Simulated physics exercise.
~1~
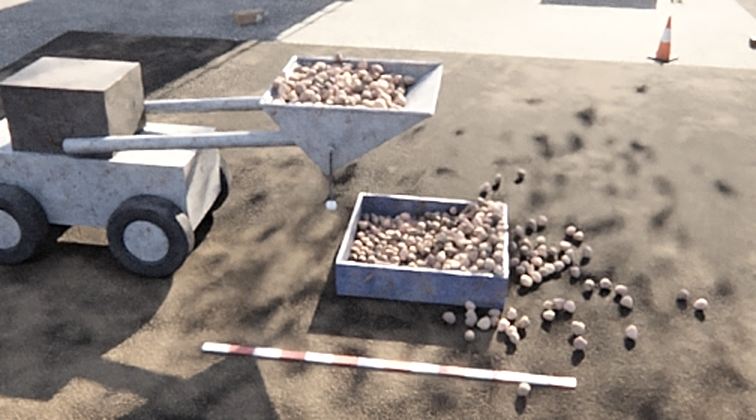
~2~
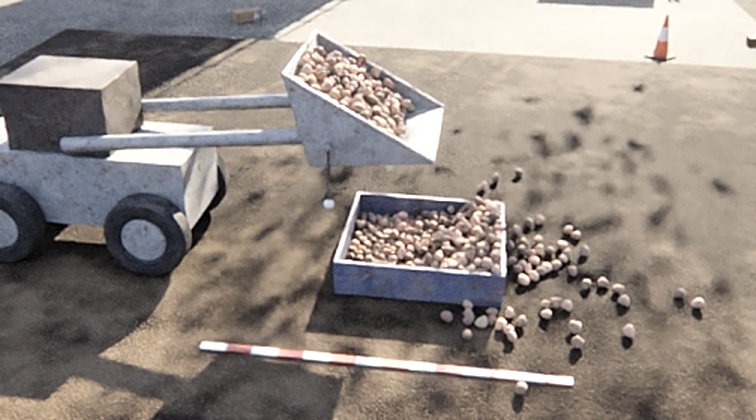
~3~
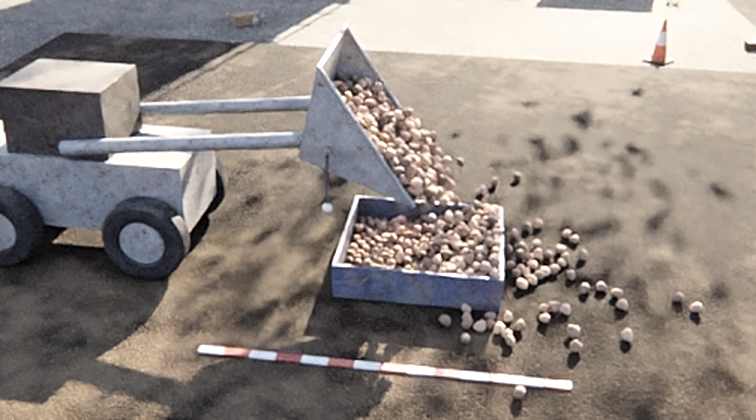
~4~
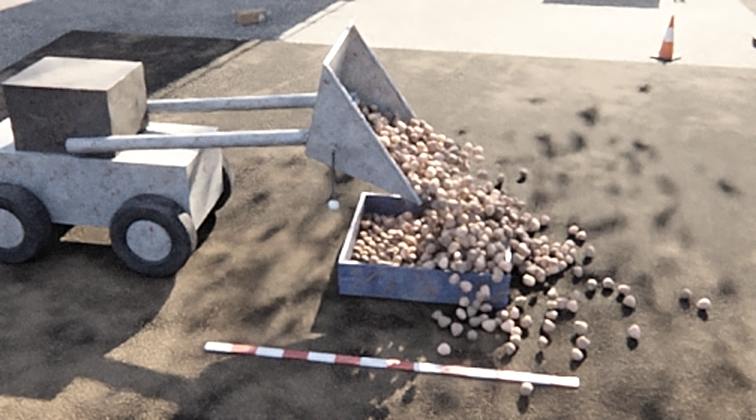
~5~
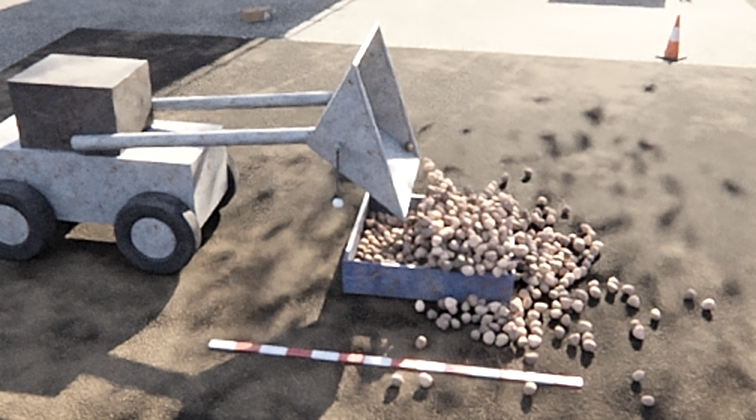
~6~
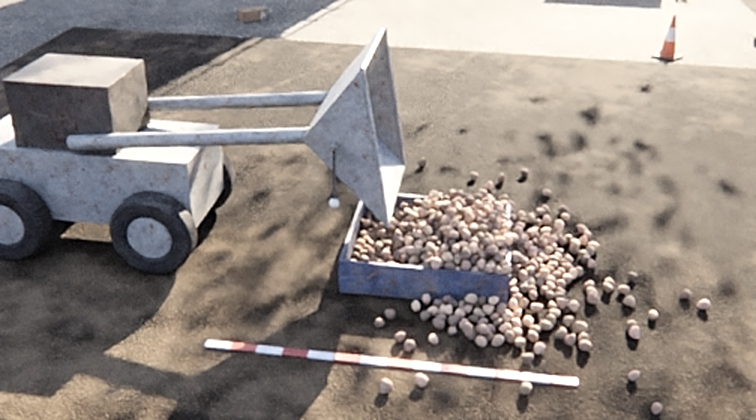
The clip shows a wheeled loader tipping its raised metal bucket of round, pinkish stones into an already filled blue bin on dirt ground. The stones pour out to the right, heaping the bin and spilling over its sides, until the bucket hangs steeply tilted and empty beside scattered stones.
